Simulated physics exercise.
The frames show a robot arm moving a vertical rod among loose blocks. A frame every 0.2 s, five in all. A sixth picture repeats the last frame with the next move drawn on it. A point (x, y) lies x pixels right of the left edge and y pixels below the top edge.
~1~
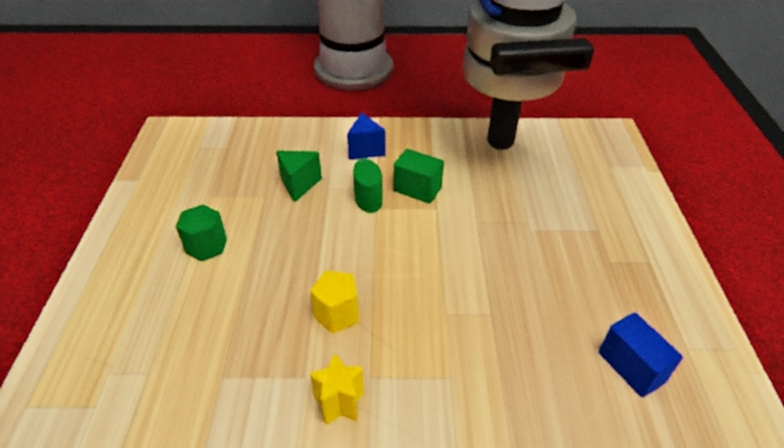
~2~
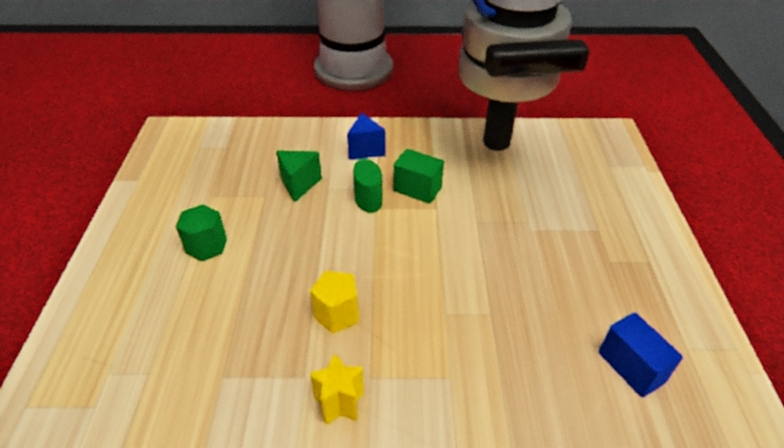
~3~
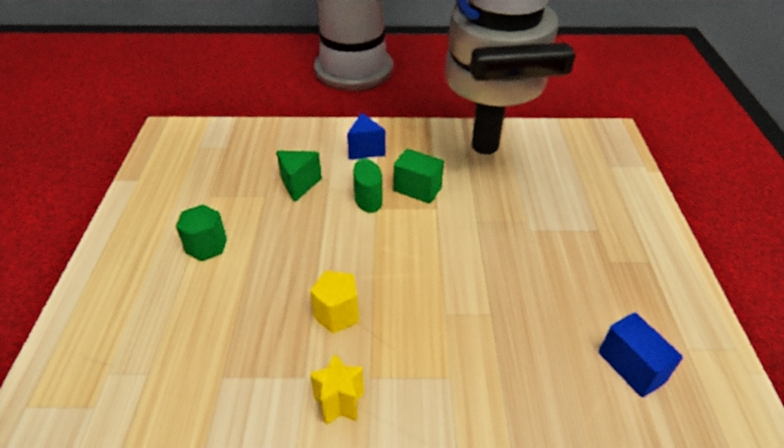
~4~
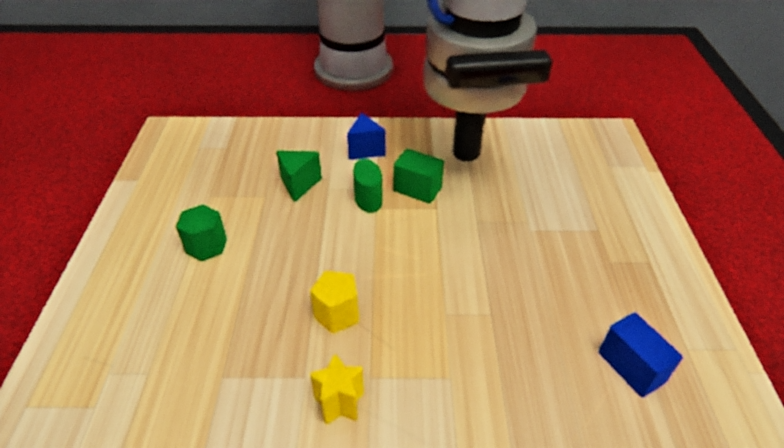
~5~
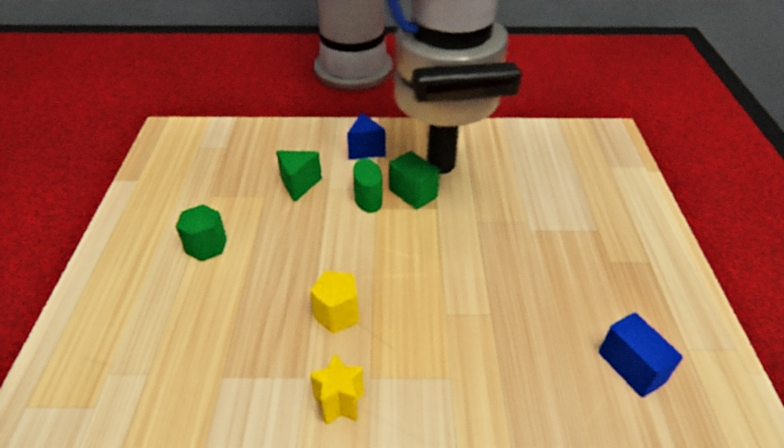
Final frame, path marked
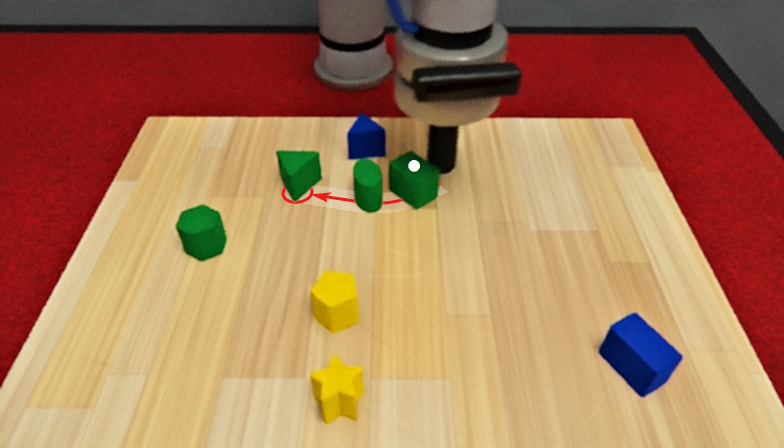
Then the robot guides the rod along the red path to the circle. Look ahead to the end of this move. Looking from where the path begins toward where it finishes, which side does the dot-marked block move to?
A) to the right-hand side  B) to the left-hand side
The one that fits is B, to the left-hand side.
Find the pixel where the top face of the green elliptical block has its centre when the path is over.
By then it is at (248, 199).
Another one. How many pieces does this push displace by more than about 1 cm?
Once the path ends, three or more blocks will have shifted.
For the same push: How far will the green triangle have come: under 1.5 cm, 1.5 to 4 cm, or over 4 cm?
It will fall in the middle band, 1.5 to 4 cm.
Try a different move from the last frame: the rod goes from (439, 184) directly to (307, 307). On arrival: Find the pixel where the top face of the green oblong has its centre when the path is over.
I expect it at (361, 191).
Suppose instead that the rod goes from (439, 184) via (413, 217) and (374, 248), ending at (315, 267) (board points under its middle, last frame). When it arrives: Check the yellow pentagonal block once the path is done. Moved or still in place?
It will be resting on its spot.
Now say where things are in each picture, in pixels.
In the first frame, rod's lower end (500, 143); green triangle (295, 158); blue triangle (365, 125); green elliptical block (367, 172); green oblong (419, 162).
In the second frame, rod (497, 144); blocks still.
In the third frame, rod (485, 147); blocks still.
In the fourth frame, rod (466, 154); blocks still.
In the fifth frame, rod (441, 166); green triangle (295, 158); blue triangle (365, 125); green elliptical block (367, 172); green oblong (414, 166).
Drawn move, from (439, 184) over (397, 201) and (346, 200) to (298, 193); the dot is on the green oblong.
On the path given first. One third of the way, rod (397, 183); green elliptical block (335, 176); green oblong (367, 181), turned 35° clockwise.
Two thirds of the way, rod (345, 182); green triangle (287, 161), turned 30° clockwise; green elliptical block (282, 187), turned 10° anticlockwise; green oblong (317, 184).
At the end, rod (295, 175); green triangle (273, 154), turned 15° clockwise; blue triangle still; green elliptical block (248, 199), turned 45° anticlockwise; green oblong (278, 184), turned 25° anticlockwise.
